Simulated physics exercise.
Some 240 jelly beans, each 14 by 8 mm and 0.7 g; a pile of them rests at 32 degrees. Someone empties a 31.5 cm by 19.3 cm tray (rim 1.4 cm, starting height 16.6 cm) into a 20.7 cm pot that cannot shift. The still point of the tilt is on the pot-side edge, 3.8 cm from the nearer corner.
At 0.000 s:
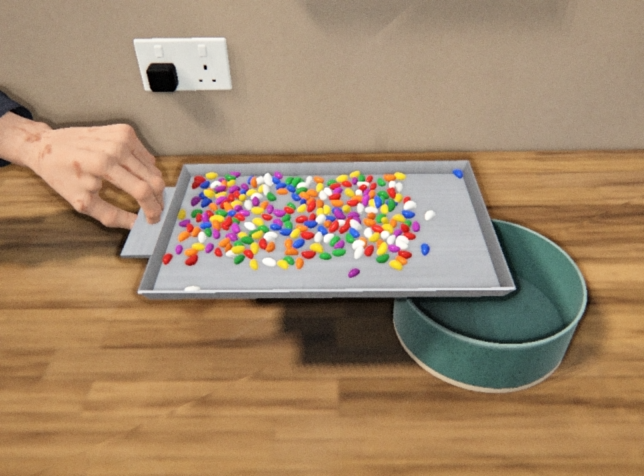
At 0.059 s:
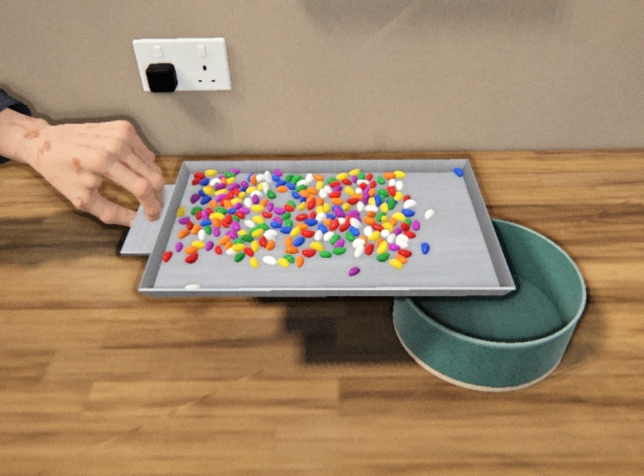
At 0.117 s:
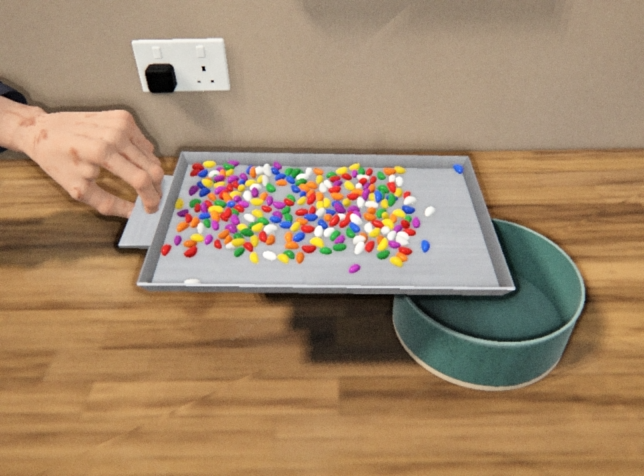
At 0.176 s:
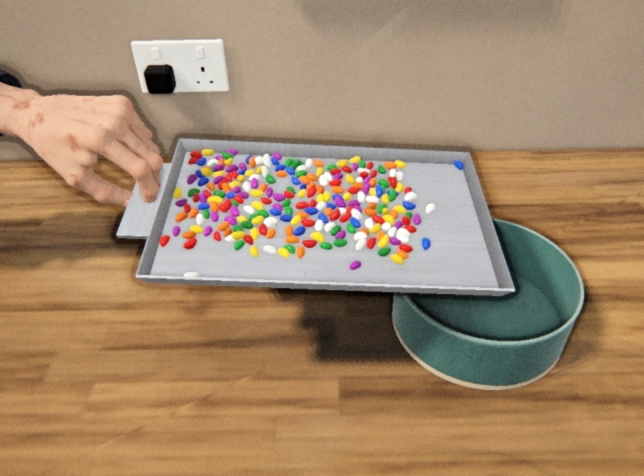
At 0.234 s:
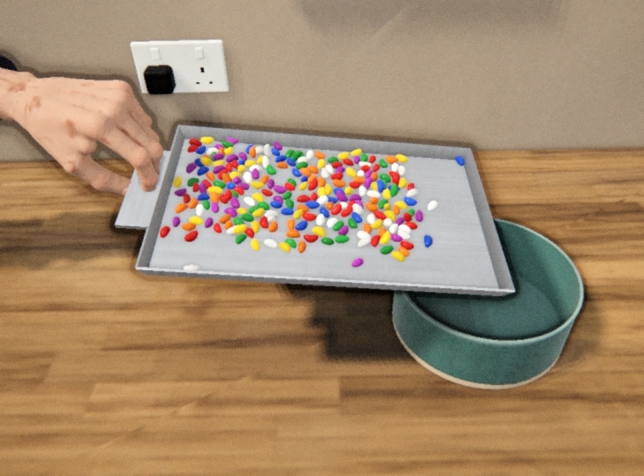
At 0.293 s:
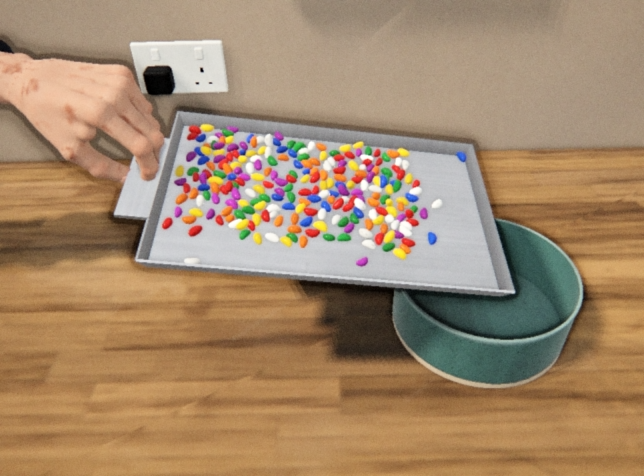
To begin with, a hand at the left holds a level grey tray scattered with colourful jelly beans, its right end above a green pot on a wooden worktop. The hand then raises the left side steadily, slanting the tray down toward the pot, while the beans barely shift across it.
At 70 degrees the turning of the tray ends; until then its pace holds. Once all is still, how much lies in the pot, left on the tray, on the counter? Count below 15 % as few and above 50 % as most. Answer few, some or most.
In the pot: Few; left on the tray: Few; on the counter: Most.
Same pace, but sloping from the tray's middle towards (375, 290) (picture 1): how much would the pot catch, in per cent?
About 0 per cent.
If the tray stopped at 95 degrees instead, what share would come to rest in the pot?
It would be near 10 per cent.
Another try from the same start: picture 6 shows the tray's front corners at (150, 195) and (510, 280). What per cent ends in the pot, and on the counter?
Pot 80, counter 15.
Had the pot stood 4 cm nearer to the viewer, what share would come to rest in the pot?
It would be near 50 per cent.
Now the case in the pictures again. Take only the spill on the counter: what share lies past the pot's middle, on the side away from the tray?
About 60 per cent.
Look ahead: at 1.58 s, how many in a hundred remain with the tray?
About 5 per cent.
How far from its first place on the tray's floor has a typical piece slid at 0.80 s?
Some 10 cm.
Then, at 0.80 s, tilt 40 degrees; the tray holds 100 %, the pot 0 %.
After 1.14 s, tilt 58 degrees; the tray holds 50 %, the pot 5 %.
Then, at 1.58 s, tilt 70 degrees; the tray holds 5 %, the pot 10 %.
At rest (2.7 s), pot 10 %, tray 0 %, counter 90 %.
